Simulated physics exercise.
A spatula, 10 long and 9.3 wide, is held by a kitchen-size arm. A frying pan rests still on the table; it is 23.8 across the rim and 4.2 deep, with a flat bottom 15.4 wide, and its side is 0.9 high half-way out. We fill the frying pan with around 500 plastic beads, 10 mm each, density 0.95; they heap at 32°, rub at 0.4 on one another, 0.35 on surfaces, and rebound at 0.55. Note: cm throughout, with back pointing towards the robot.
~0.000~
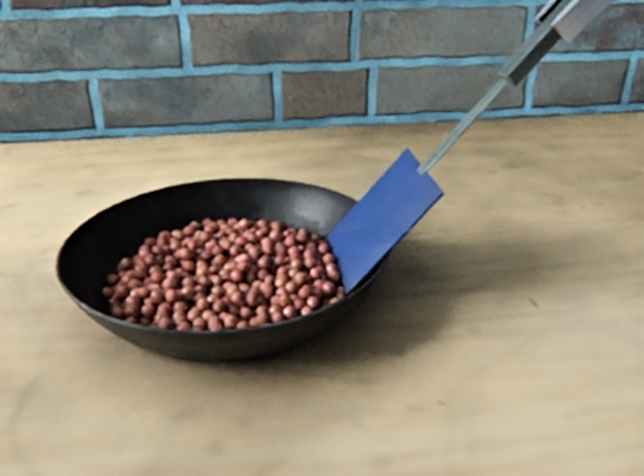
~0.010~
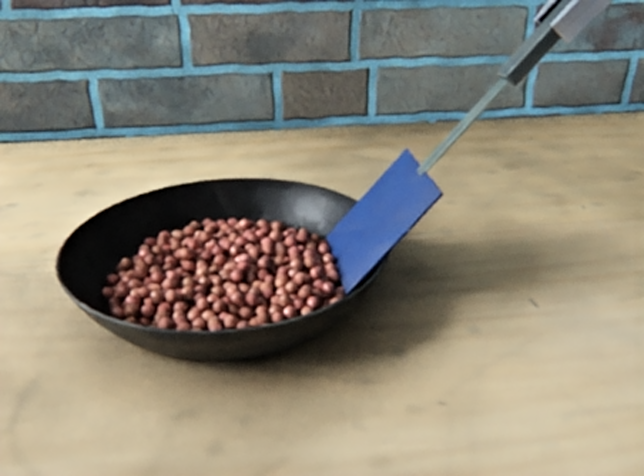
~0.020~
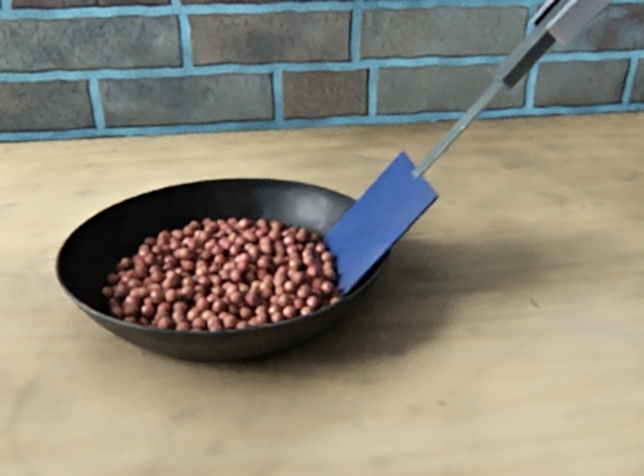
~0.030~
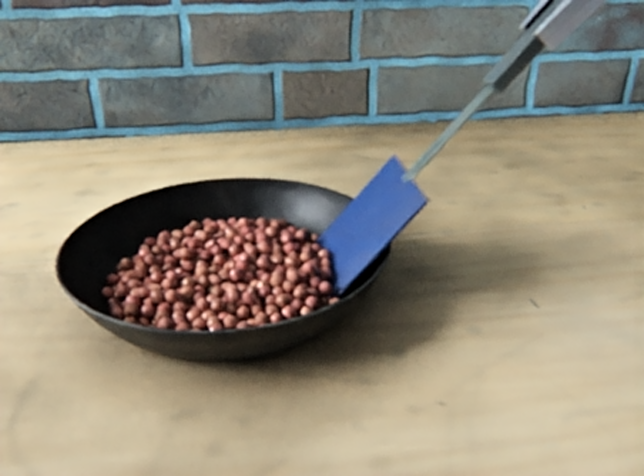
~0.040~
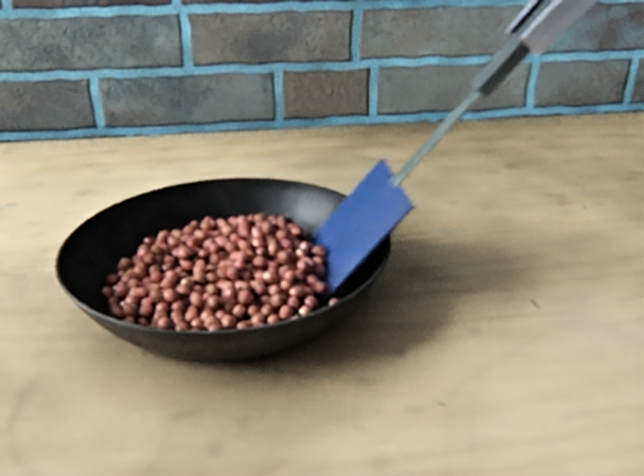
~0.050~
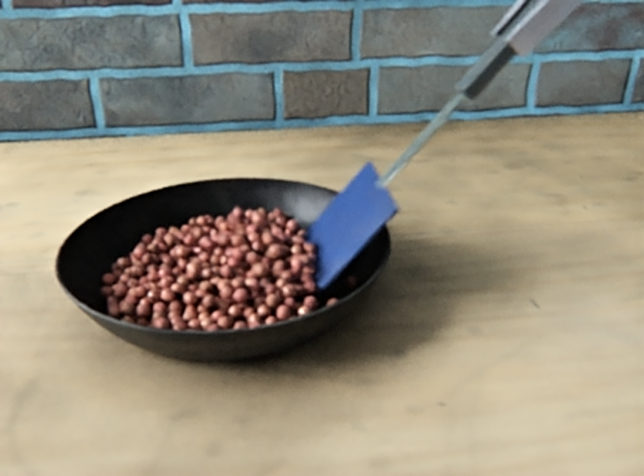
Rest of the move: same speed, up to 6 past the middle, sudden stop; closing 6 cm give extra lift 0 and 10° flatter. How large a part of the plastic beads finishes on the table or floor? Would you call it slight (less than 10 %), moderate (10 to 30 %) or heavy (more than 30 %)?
I would call it slight, less than 10 %.
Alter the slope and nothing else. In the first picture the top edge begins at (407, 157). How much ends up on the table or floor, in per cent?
Some 10 per cent.
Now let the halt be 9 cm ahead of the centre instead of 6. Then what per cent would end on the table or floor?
Then around 45 per cent.
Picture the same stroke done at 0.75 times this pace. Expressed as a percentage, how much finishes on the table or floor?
Something close to 0 per cent ends up on the table or floor.
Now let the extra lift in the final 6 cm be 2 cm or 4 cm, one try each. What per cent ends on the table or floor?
I'd say close to 10 percent for the first and close to 15 percent for the second.
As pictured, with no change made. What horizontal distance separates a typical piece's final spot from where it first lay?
I'd put it at close to 5 centimetres.
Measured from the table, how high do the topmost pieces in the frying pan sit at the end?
Some 5.5 cm above the table.
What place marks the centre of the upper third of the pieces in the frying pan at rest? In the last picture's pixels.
You'll find it at about (114, 256).
After 0.08 s, sloping 49°, highest piece 6 above the table; 504 in the frying pan.
After 0.12 s, sloping 46°, highest piece 6 above the table; 504 in the frying pan.
After 0.34 s, sloping 39°, highest piece 5 above the table; 472 in the frying pan, 29 on the table or floor, 3 on the blade or in flight.
After 1.39 s, sloping 39°, highest piece 5 above the table; 471 in the frying pan, 33 on the table or floor.
At rest, 471 in the frying pan, 33 on the table or floor. That is 7 % on the table or floor.
